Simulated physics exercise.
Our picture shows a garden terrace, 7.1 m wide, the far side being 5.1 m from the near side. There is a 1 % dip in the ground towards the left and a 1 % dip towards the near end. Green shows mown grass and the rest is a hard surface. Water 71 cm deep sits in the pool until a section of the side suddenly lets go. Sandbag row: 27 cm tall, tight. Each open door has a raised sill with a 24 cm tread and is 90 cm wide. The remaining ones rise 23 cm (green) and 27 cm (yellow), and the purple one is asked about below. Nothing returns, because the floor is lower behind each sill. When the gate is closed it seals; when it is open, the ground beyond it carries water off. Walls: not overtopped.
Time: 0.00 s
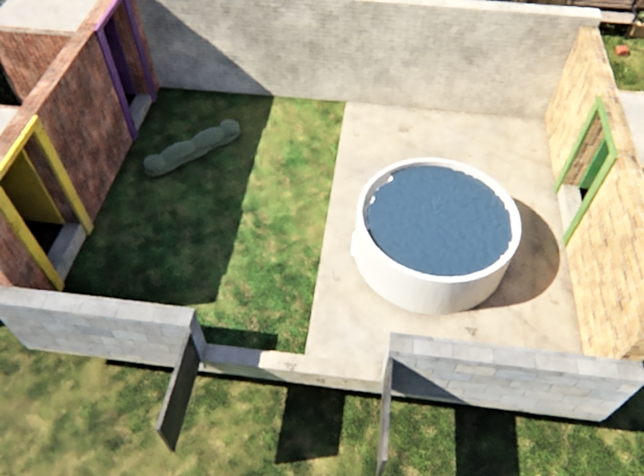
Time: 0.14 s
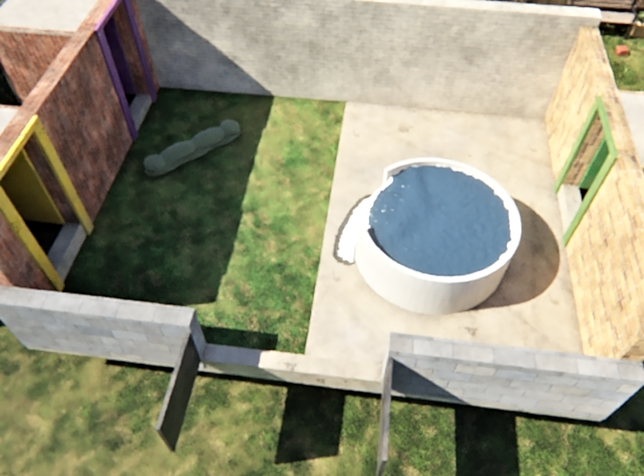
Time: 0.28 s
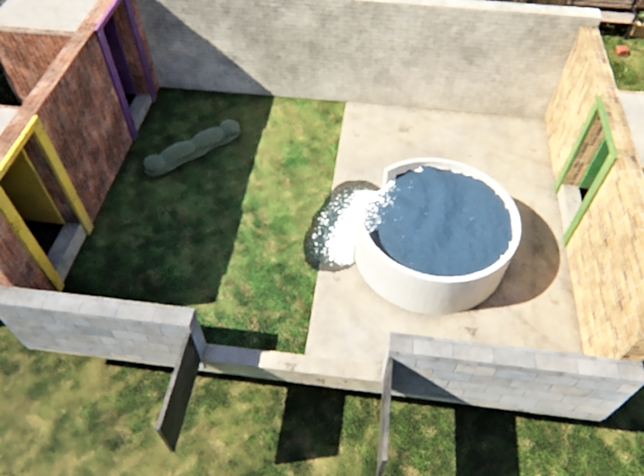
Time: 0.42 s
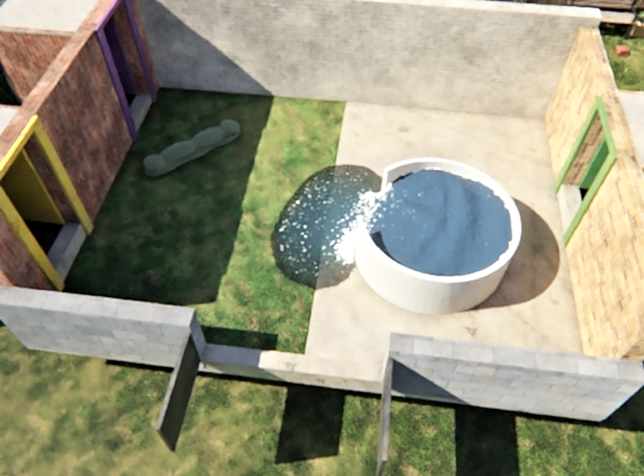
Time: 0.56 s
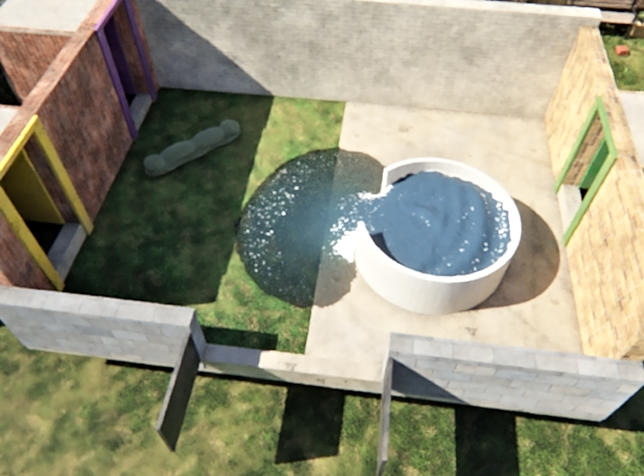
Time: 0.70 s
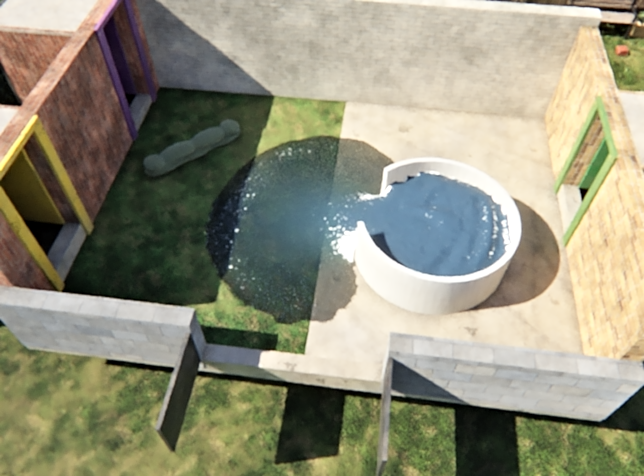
A walled yard, seen from high above at an angle, has grass on the left and pale paving on the right, where a round white pool of blue water stands. A purple-framed doorway and a yellow one open on the left, with a green one on the right and a lumpy grey-green row on the grass. Water bursts through the pool's left side and fans across paving and grass while the view stays still.
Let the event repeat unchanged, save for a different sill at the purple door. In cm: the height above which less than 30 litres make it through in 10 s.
8.5 cm.
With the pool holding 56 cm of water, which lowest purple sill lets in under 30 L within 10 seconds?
Roughly 5.5 centimetres.
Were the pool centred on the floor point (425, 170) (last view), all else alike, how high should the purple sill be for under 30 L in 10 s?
At least some 19 centimetres tall.
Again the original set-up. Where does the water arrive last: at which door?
The answer is the green one.
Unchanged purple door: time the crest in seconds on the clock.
Some 6.5 s, more or less.
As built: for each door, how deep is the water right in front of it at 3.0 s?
Door by door in cm - green 0, yellow 18, purple 0.
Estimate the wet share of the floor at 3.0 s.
I'd say near 55 percent is wet.
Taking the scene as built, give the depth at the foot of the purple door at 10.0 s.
You'd measure close to 9.5 cm there.
After 1.4 s water covers 35 % of the floor, deepest (31 cm) near (354, 227); it has not reached the purple door.
After 3.0 s water covers 55 % of the floor, deepest (22 cm) near (95, 220); it has not reached the purple door.
After 10.0 s water covers 90 % of the floor, deepest (13 cm) near (44, 323); 10 cm at the purple door, 0 litres in over its 18 cm sill.
At the purple door as built, the water arrived by 3.5 s and peaked near 13 cm at 6.4 s.
Run again over the same 10 s with other heights there, 59 litres in over 7 cm, 18 litres over 9.5 cm. The limit of 30 litres is kept from about 8.5 cm up.
